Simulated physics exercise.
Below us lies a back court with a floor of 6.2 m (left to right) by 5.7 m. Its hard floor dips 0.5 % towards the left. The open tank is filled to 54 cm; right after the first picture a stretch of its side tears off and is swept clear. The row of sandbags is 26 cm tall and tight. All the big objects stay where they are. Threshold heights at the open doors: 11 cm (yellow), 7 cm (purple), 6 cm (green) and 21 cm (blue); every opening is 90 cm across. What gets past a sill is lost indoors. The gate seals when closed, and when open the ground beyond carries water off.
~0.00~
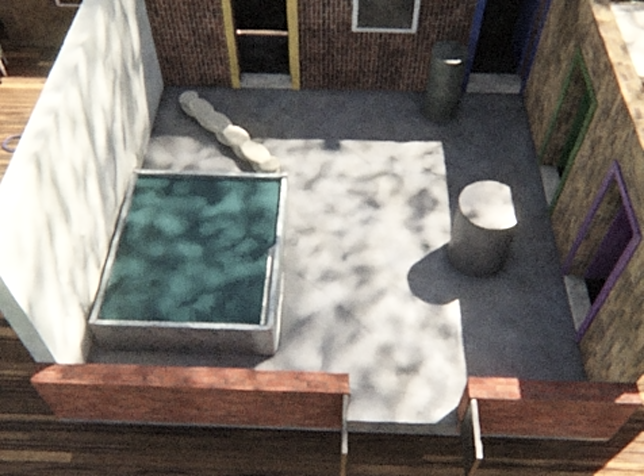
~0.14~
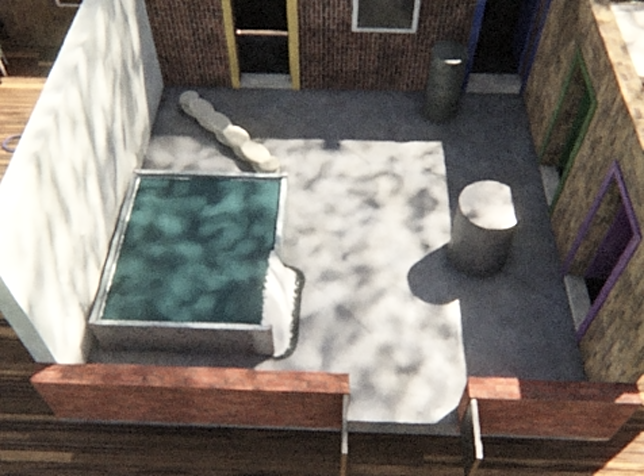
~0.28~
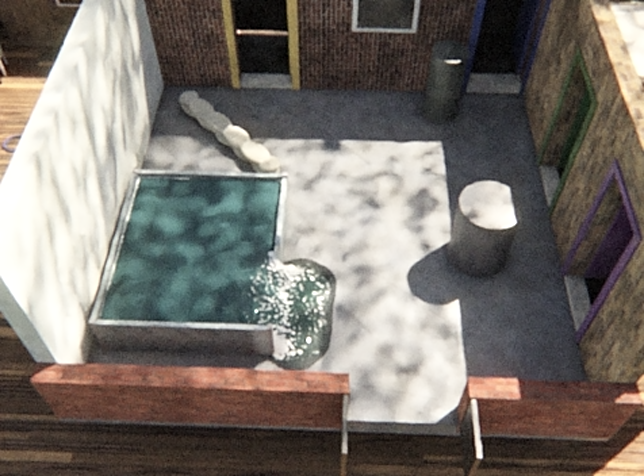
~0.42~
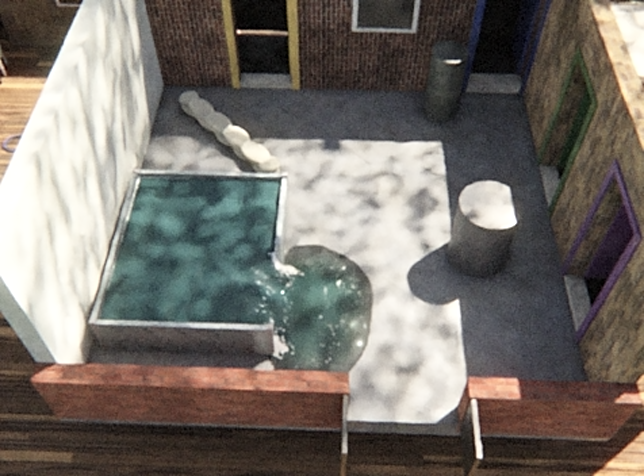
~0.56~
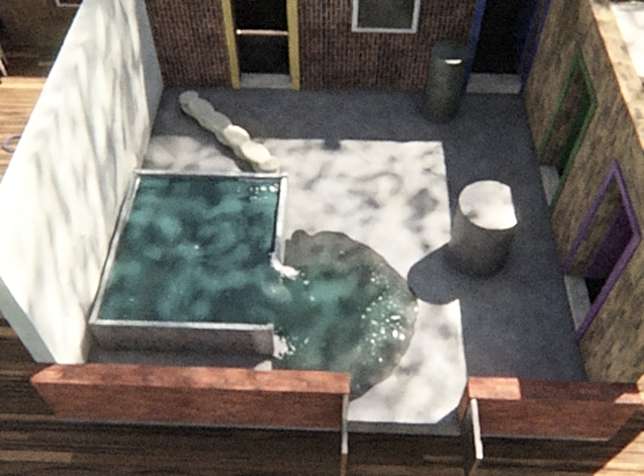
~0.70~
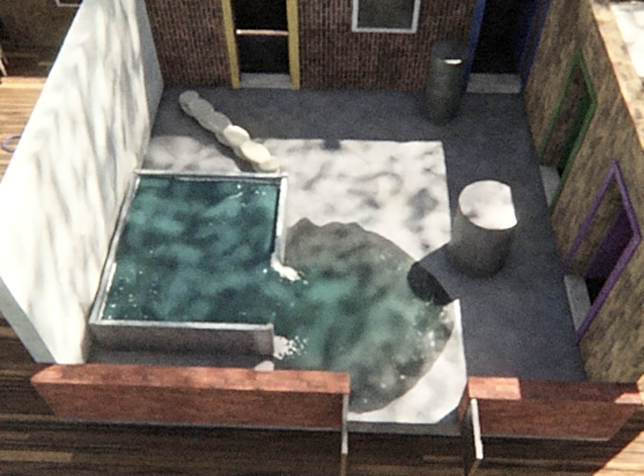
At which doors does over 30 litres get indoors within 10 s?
The water let in: At the yellow door it does not reach the limit; at the purple door it passes the limit; at the green door it keeps below the limit; at the blue door it does not reach the limit.
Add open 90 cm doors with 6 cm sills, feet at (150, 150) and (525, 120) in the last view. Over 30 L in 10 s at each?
In turn: Not over, above.
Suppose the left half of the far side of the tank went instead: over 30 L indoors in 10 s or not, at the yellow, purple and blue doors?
Then: Yellow under, purple not over, blue under.
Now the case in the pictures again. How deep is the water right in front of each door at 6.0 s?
Depths in cm: Yellow 0, purple 13, green 5, blue 14.
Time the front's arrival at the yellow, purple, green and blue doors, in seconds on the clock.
Arrival: Yellow 6.5 s, purple 1.2 s, green 2.6 s, blue 3.8 s.
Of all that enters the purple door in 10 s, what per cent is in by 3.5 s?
Some 60 per cent by then.
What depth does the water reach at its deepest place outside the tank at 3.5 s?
Up to some 25 cm.
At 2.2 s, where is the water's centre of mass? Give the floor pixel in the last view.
At about (284, 291).
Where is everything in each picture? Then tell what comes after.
The open tank at (198, 246) is whole and still, 54 cm deep, in the first frame.
The front is at (282, 353), 0.6 m from the gap at (274, 303); 0.3 m2 of floor is under water; 54 cm left at the back of the open tank, in the second frame.
Water pours out at (274, 304) and has run 0.9 m, to (310, 359); typically 9 cm deep outside, 54 cm at the open tank's back, in the third frame.
The front is at (363, 284), 1.2 m from the gap at (274, 304); 1.9 m2 of floor is under water; 54 cm left at the back of the open tank, in the fourth frame.
The front is at (409, 297), 1.8 m from the gap at (274, 304); 3.2 m2 of floor is under water; 54 cm left at the back of the open tank, in the fifth frame.
Water pours out at (274, 304) and has run 2.2 m, to (446, 305); typically 4 cm deep outside, 53 cm at the open tank's back, in the sixth frame.
After 1.4 s water covers 30 % of the floor and is deepest (32 cm) near (279, 332); yellow door not reached, purple door 9 cm at the sill, 0 L in, green door not reached, blue door not reached.
After 2.2 s water covers 35 % of the floor and is deepest (31 cm) near (577, 408); yellow door not reached, purple door 16 cm at the sill, 42 L in, green door not reached, blue door not reached.
After 3.5 s water covers 50 % of the floor and is deepest (25 cm) near (531, 407); yellow door not reached, purple door 19 cm at the sill, 154 L in, green door 3 cm at the sill, 0 L in, blue door not reached.
After 6.0 s water covers 60 % of the floor and is deepest (16 cm) near (473, 118); yellow door not reached, purple door 13 cm at the sill, 225 L in, green door 5 cm at the sill, 0 L in, blue door 14 cm at the sill, 0 L in.
After 10.0 s water covers 85 % of the floor and is deepest (12 cm) near (236, 98); yellow door 5 cm at the sill, 0 L in, purple door 7 cm at the sill, 250 L in, green door 5 cm at the sill, 1 L in, blue door 7 cm at the sill, 0 L in.
